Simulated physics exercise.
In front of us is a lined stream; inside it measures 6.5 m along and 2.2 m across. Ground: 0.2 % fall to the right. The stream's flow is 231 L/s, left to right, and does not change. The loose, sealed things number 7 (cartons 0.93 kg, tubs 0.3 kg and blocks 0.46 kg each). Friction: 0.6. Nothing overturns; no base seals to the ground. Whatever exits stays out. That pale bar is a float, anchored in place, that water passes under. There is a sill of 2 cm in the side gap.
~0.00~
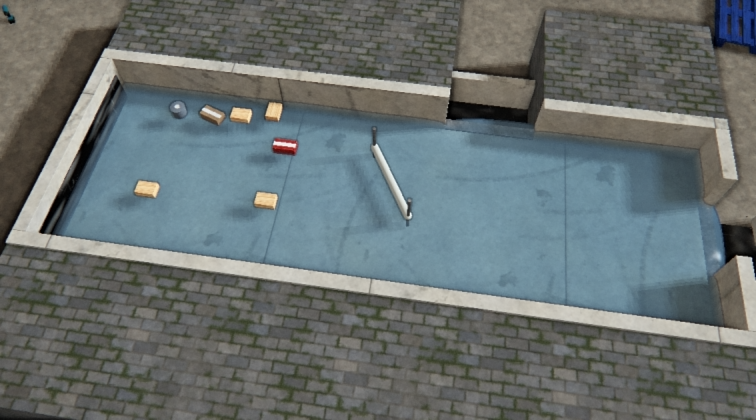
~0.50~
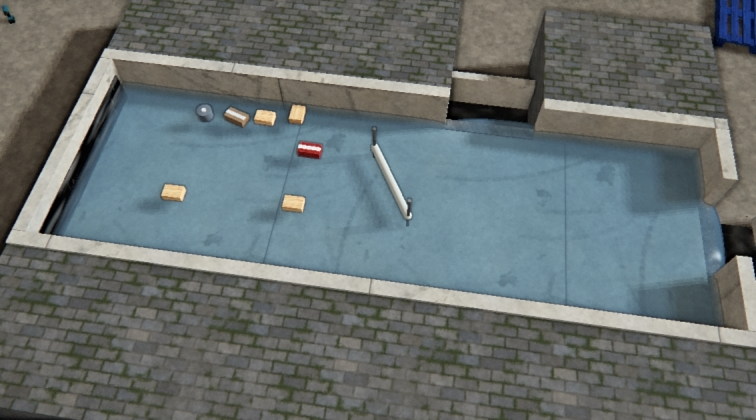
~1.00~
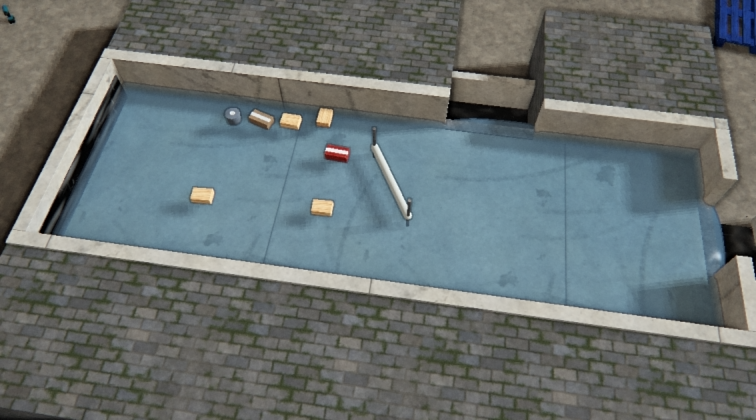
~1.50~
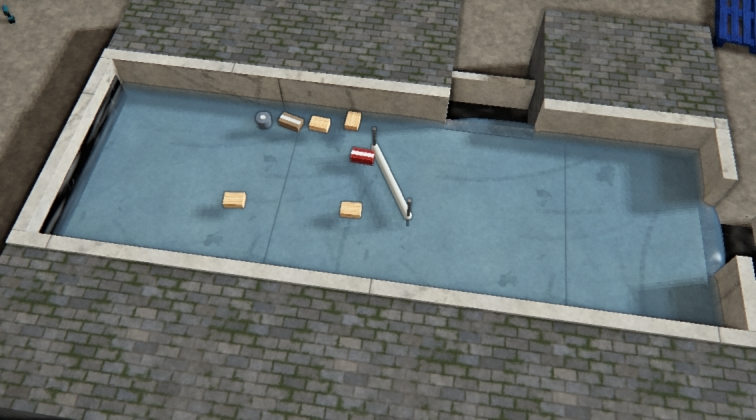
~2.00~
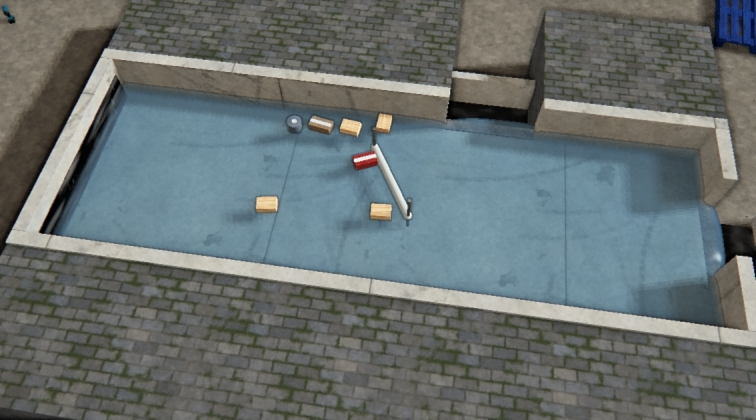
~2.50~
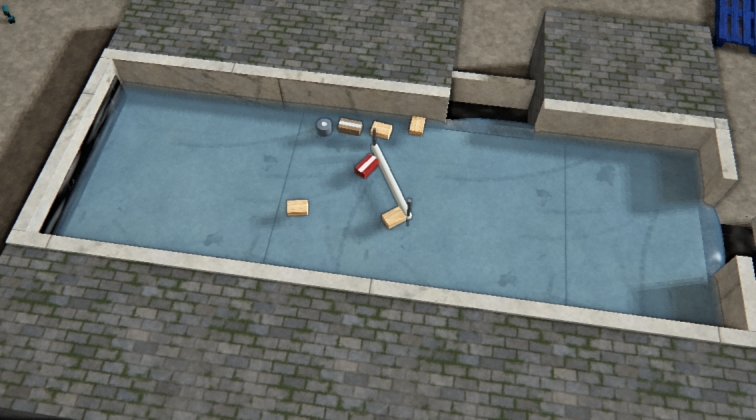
The clip opens on a walled channel of blue water, with wooden blocks, small rounded objects and a red carton floating on the left. They all drift rightward together, until the red carton meets the slanted pale bar and slides slightly down along it, while a block below reaches the bar's lower end.
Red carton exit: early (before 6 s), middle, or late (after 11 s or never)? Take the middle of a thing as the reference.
Out late or not at all.
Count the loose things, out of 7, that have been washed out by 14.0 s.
I count 6 of them.
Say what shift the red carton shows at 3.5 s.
Close to 120 cm.
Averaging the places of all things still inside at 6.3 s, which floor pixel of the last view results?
Mean position: Approximately (449, 228).
After 3.5 s the red carton is near (380, 178), 1.1 m from its start, afloat; 1 of 7 are out; 6 afloat.
After 6.3 s the red carton is near (381, 179), 1.1 m from its start, afloat; 4 of 7 are out; 3 afloat.
After 10.0 s the red carton is near (381, 179), 1.1 m from its start, afloat; 4 of 7 are out; 3 afloat.
After 14.0 s the red carton is near (381, 179), 1.1 m from its start, afloat; 6 of 7 are out; 1 afloat.
